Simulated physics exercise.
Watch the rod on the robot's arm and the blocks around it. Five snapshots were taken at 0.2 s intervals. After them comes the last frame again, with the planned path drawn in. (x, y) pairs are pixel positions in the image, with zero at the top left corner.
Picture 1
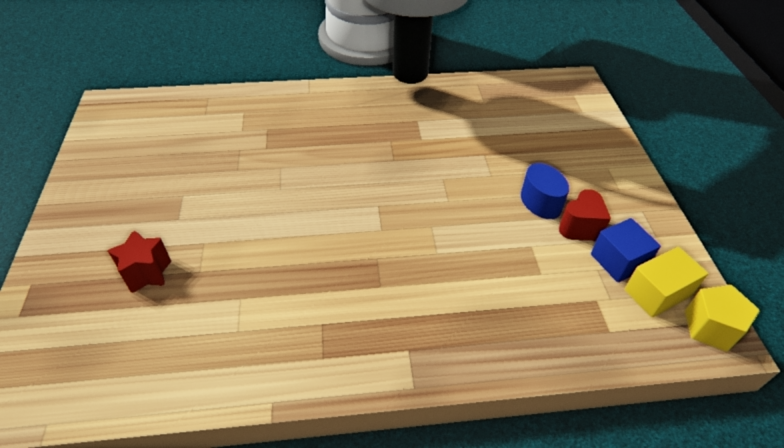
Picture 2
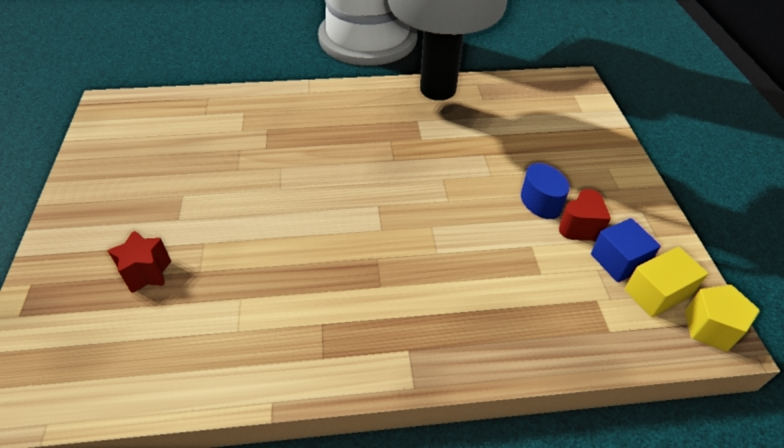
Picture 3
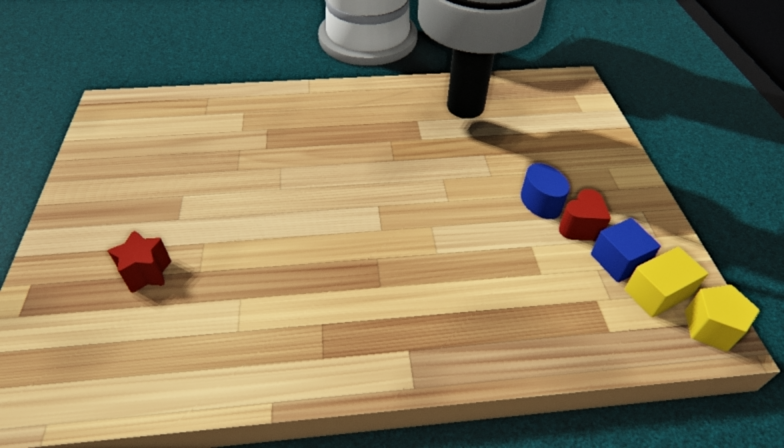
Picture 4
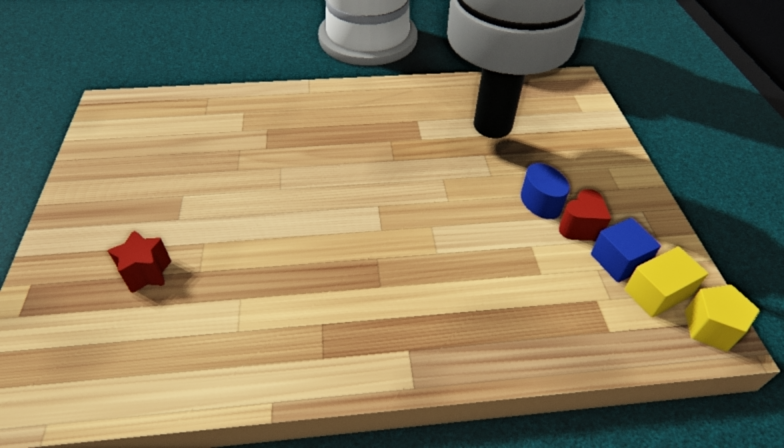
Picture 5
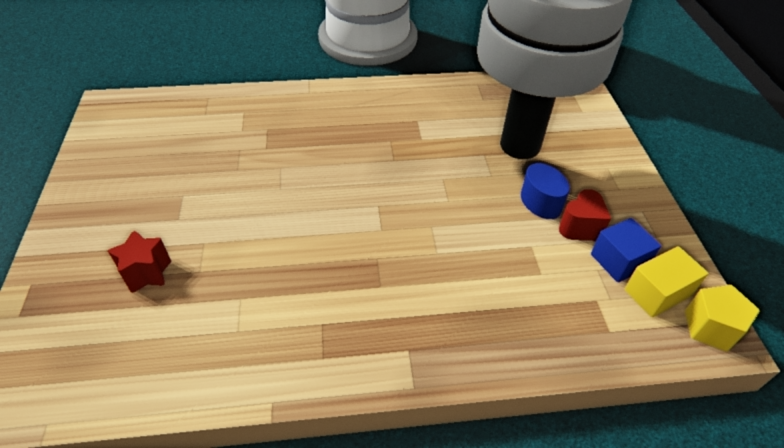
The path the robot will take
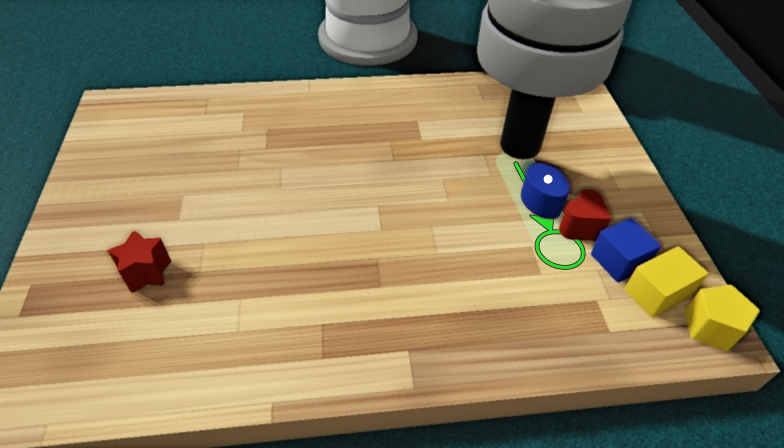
A robot arm with a black rod moved steadily right and nearer over a wooden board, coming close to the blue block in a slanted row, while all the blocks and a red star stayed still.
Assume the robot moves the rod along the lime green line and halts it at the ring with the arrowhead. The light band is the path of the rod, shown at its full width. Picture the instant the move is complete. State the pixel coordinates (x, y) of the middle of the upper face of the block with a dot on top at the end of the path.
My prediction: (595, 266).
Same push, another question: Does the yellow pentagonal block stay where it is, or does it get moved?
It's unmoved.
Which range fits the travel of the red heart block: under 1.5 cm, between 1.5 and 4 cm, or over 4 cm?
1.5 to 4 cm.
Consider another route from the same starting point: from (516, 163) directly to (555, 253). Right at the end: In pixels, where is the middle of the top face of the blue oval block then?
Answer: (595, 269).
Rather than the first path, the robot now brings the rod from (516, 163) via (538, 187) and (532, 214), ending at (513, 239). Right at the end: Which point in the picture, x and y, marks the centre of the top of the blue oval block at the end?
Near (559, 241).
Path on the board, from (516, 163) to (560, 249); the dot is on the blue oval block.
What follows on the original path. One third of the way, rod (534, 174); blue oval block (559, 199); red heart block (597, 212), turned 30° anticlockwise.
Two thirds of the way, rod (550, 203); blue oval block (573, 232); red heart block (603, 217), turned 50° anticlockwise; blue square (637, 242).
At the end, rod (566, 234); blue oval block (595, 266); red heart block (605, 218), turned 55° anticlockwise; blue square (641, 244); yellow oblong in place; yellow pentagonal block in place.
